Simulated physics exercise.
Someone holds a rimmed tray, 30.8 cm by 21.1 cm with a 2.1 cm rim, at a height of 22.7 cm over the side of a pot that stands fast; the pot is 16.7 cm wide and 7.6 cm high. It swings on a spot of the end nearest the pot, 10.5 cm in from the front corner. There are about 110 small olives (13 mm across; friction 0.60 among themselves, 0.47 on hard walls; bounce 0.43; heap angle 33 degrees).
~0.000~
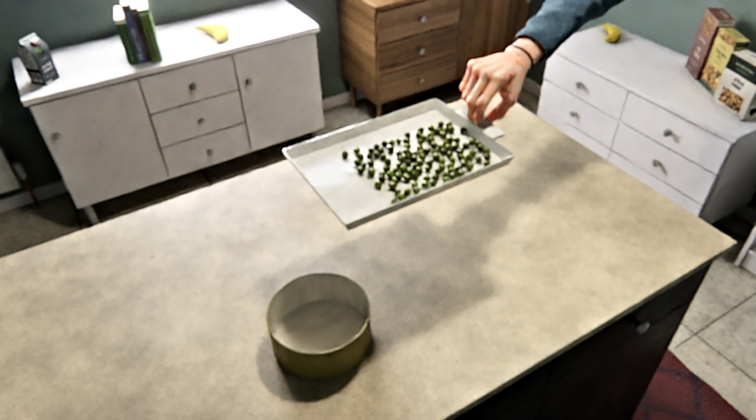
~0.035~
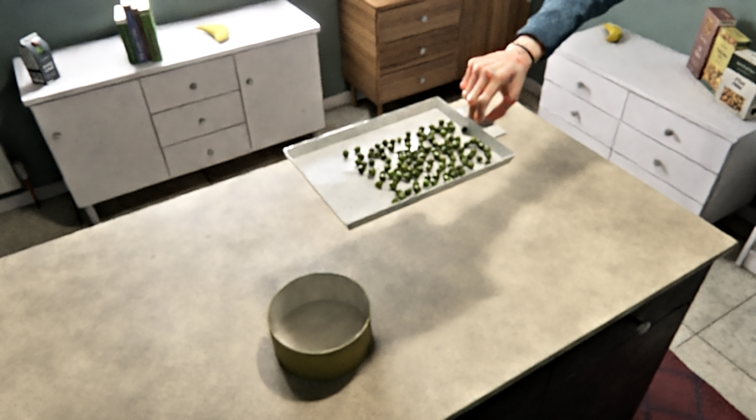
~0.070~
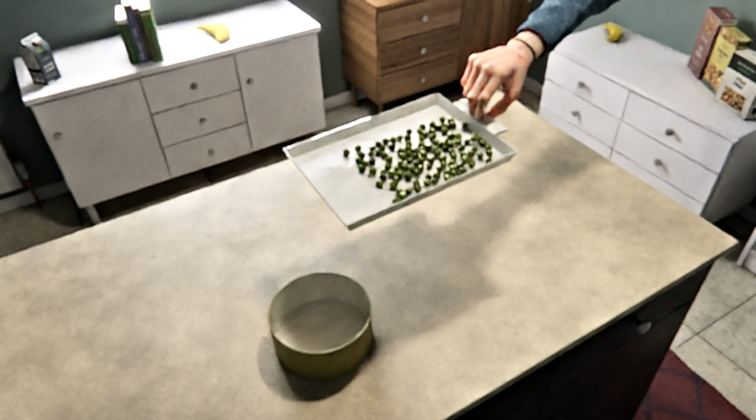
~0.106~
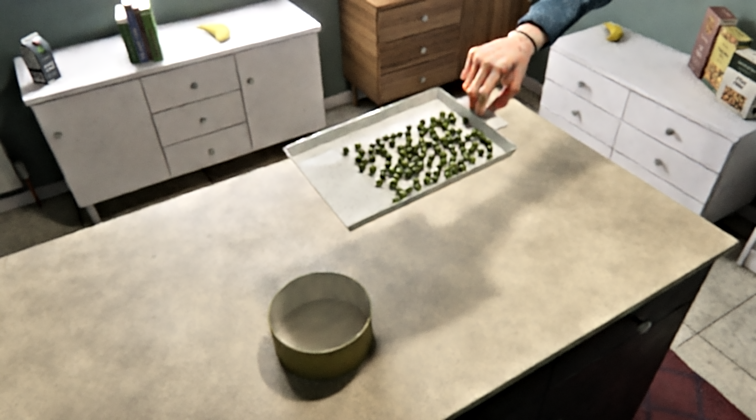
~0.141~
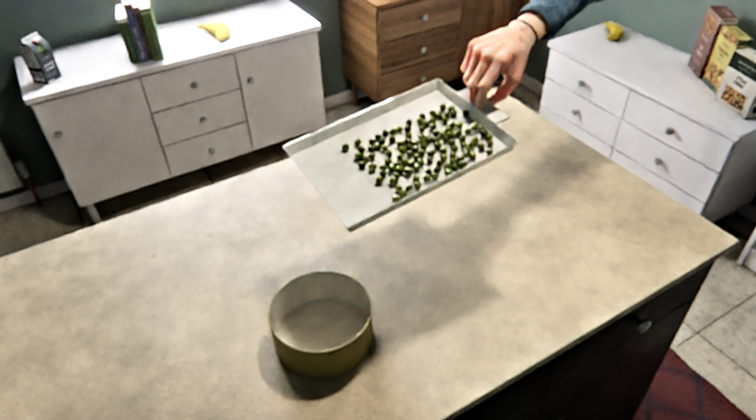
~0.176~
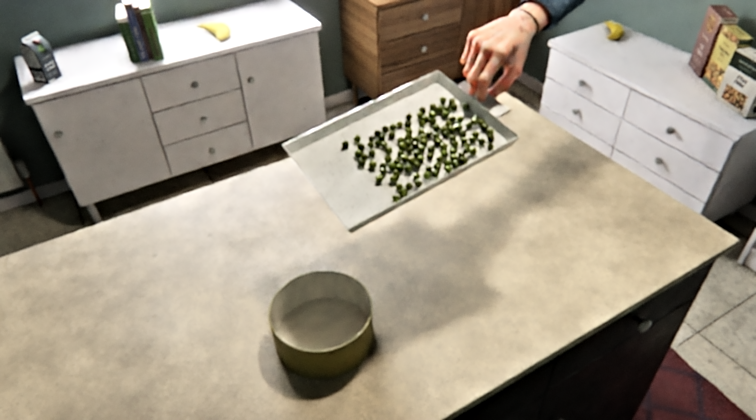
A hand slightly tilts a pale tray of small green olives above a counter with a pot.
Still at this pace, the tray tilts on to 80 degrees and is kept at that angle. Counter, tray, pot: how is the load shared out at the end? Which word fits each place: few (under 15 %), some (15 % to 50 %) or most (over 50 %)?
Counter gets few; tray gets few; pot gets most.
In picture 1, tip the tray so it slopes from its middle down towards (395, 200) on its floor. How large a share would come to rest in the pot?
Around 40 percent of them.
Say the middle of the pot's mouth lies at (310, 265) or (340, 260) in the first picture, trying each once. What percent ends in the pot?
Roughly 10 and 20 percent.
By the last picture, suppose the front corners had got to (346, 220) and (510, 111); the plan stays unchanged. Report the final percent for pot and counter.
Split: Pot = 35, counter = 50.
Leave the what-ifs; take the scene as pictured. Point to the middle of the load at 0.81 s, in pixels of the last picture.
Roughly (357, 216).
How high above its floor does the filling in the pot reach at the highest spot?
It gets to about 2.5 cm.
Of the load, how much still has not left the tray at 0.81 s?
Reading: Approx. 85%.
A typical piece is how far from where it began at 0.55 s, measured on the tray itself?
By then it sits near 9 cm from where it began.
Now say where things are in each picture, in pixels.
The first picture shows tray tilt 0 degrees, front corners at (347, 220) and (509, 154); middle of the pieces at (422, 157); pot at (318, 310).
The second picture shows tray tilt 0 degrees, front corners at (348, 220) and (510, 153); middle of the pieces at (423, 156).
The third picture shows tray tilt 2 degrees, front corners at (349, 221) and (511, 151); middle of the pieces at (424, 154).
The fourth picture shows tray tilt 4 degrees, front corners at (349, 222) and (512, 146), lowest corner left front; middle of the pieces at (424, 151).
The fifth picture shows tray tilt 7 degrees, front corners at (349, 223) and (513, 141), lowest corner left front; middle of the pieces at (424, 147).
The sixth picture shows tray tilt 10 degrees, front corners at (349, 224) and (513, 136), lowest corner left front; middle of the pieces at (424, 143); pot at (321, 308). The tray's pace is about 90 degrees a second.
After 0.55 s, tilt 44 degrees; the tray holds 100 %, the pot 0 %.
After 0.81 s, tilt 67 degrees; the tray holds 85 %, the pot 0 %.
After 1.17 s, tilt 80 degrees; the tray holds 35 %, the pot 50 %.
In the end, at 2.5 s, counter 5 %, tray 5 %, pot 90 %.
